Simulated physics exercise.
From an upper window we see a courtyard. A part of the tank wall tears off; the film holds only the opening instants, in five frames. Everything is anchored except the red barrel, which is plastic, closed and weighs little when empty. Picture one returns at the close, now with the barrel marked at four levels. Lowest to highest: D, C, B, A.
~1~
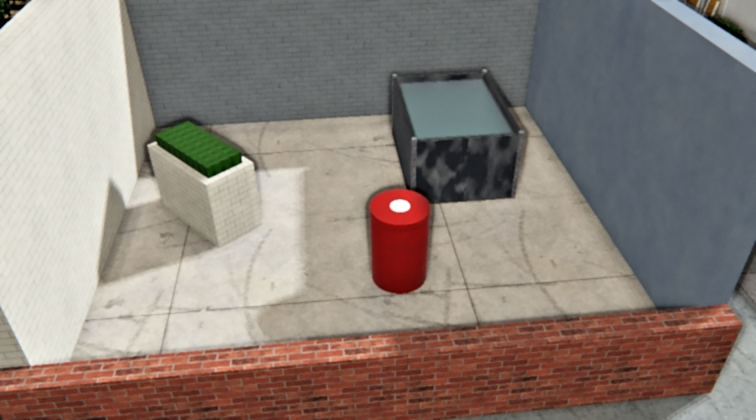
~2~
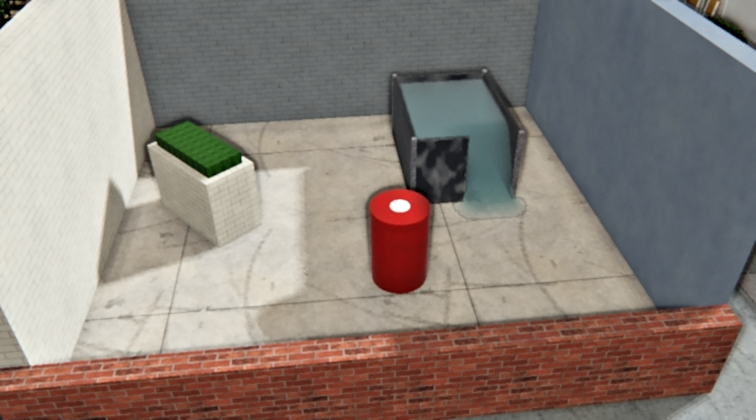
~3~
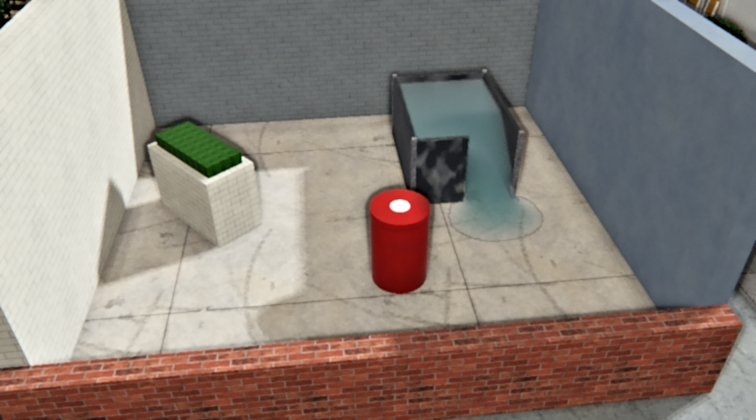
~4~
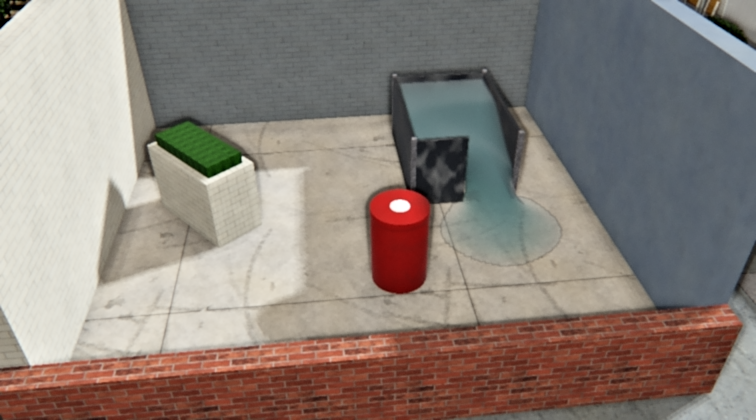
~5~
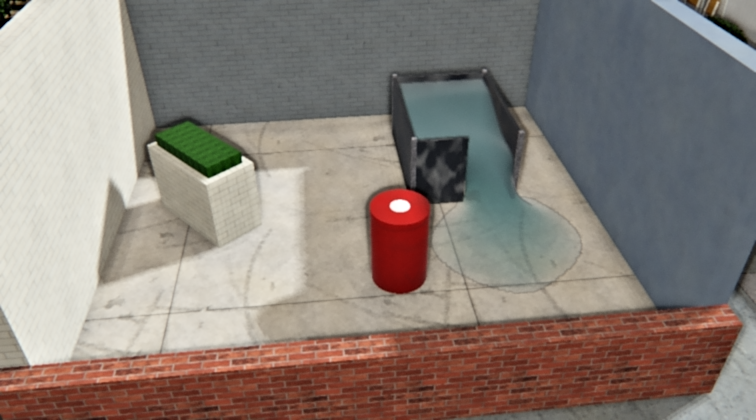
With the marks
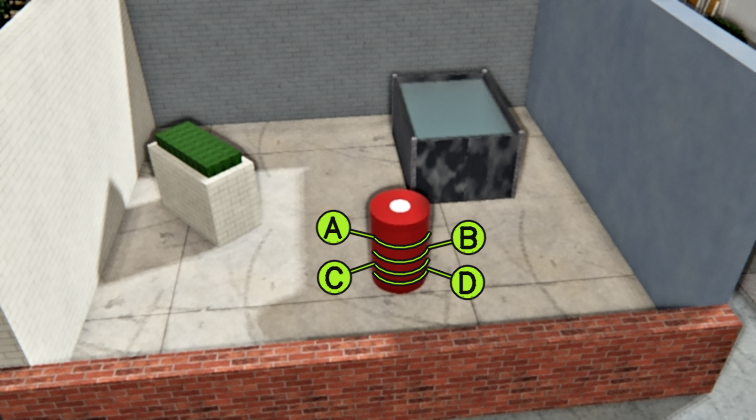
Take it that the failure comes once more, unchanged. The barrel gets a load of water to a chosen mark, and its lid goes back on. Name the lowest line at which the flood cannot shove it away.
D is the one.
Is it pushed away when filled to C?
No, not at all.
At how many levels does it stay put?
All four.
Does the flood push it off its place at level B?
No.
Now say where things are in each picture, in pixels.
The first picture shows lid of the red barrel at (400, 207); tank full, its middle at (452, 109).
In the second picture, 1 % of the ground under water, its edge towards the barrel at (471, 208).
In the third picture, 3 % of the ground under water, its edge towards the barrel at (473, 231).
In the fourth picture, 5 % of the ground under water, its edge towards the barrel at (460, 243).
The fifth picture shows lid of the red barrel at (400, 207); 8 % of the ground under water, its edge towards the barrel at (455, 264).
In lime, A at (404, 247); B at (404, 262); C at (403, 274); D at (403, 283); from the bottom up D, C, B, A.
If A is chosen, it does not move.
If B is chosen, it does not move.
If C is chosen, it does not move.
If D is chosen, it shifts by a finger or two and stays.
